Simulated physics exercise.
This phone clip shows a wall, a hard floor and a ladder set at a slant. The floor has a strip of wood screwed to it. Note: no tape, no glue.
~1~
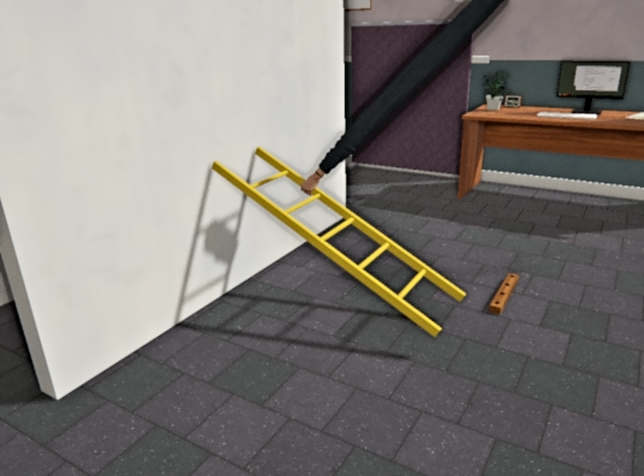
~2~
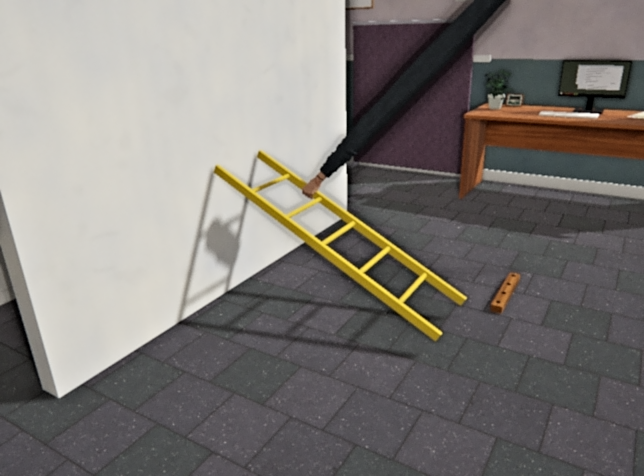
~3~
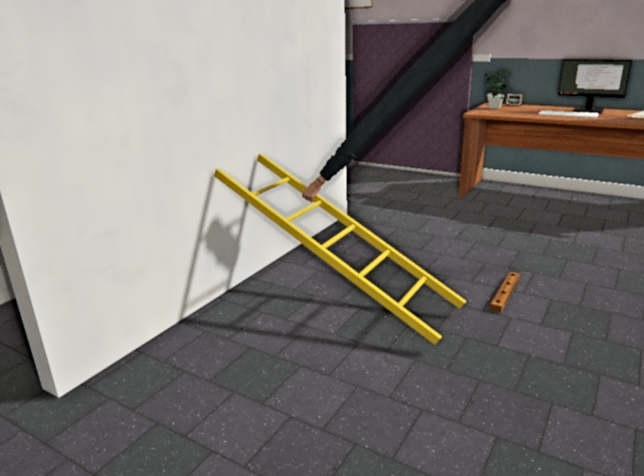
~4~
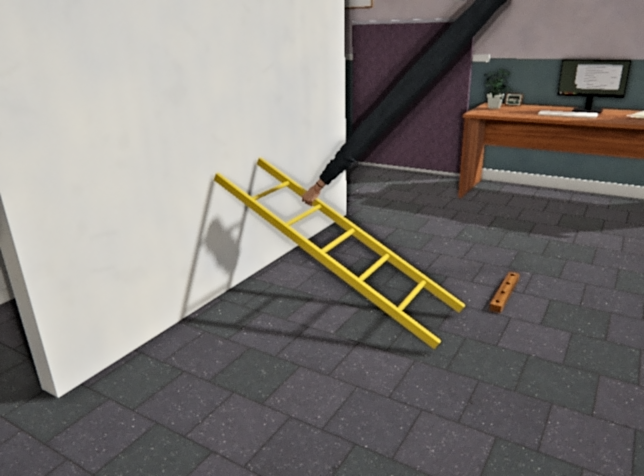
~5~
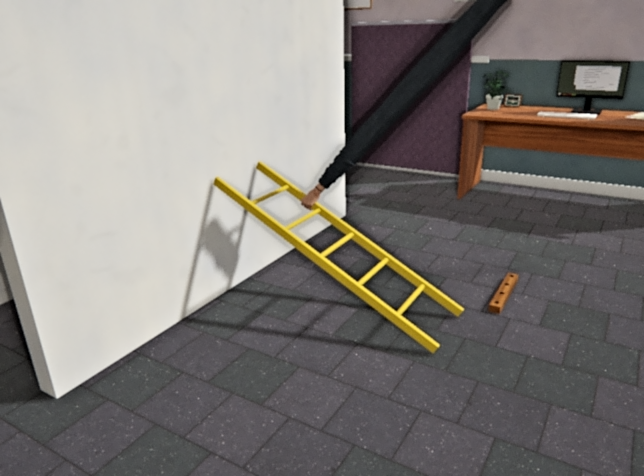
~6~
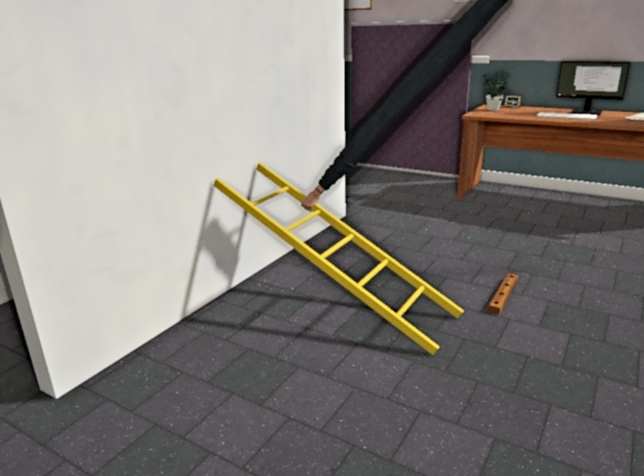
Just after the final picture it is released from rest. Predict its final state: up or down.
Final state: Down.
Then, 0.32 s later than the last frame, yellow ladder tilted by 15° near (346, 279).
Then, 0.52 s later than the last frame, yellow ladder tilted by 25° near (350, 288).
When it is over, the yellow ladder slides out and falls, near (350, 304).
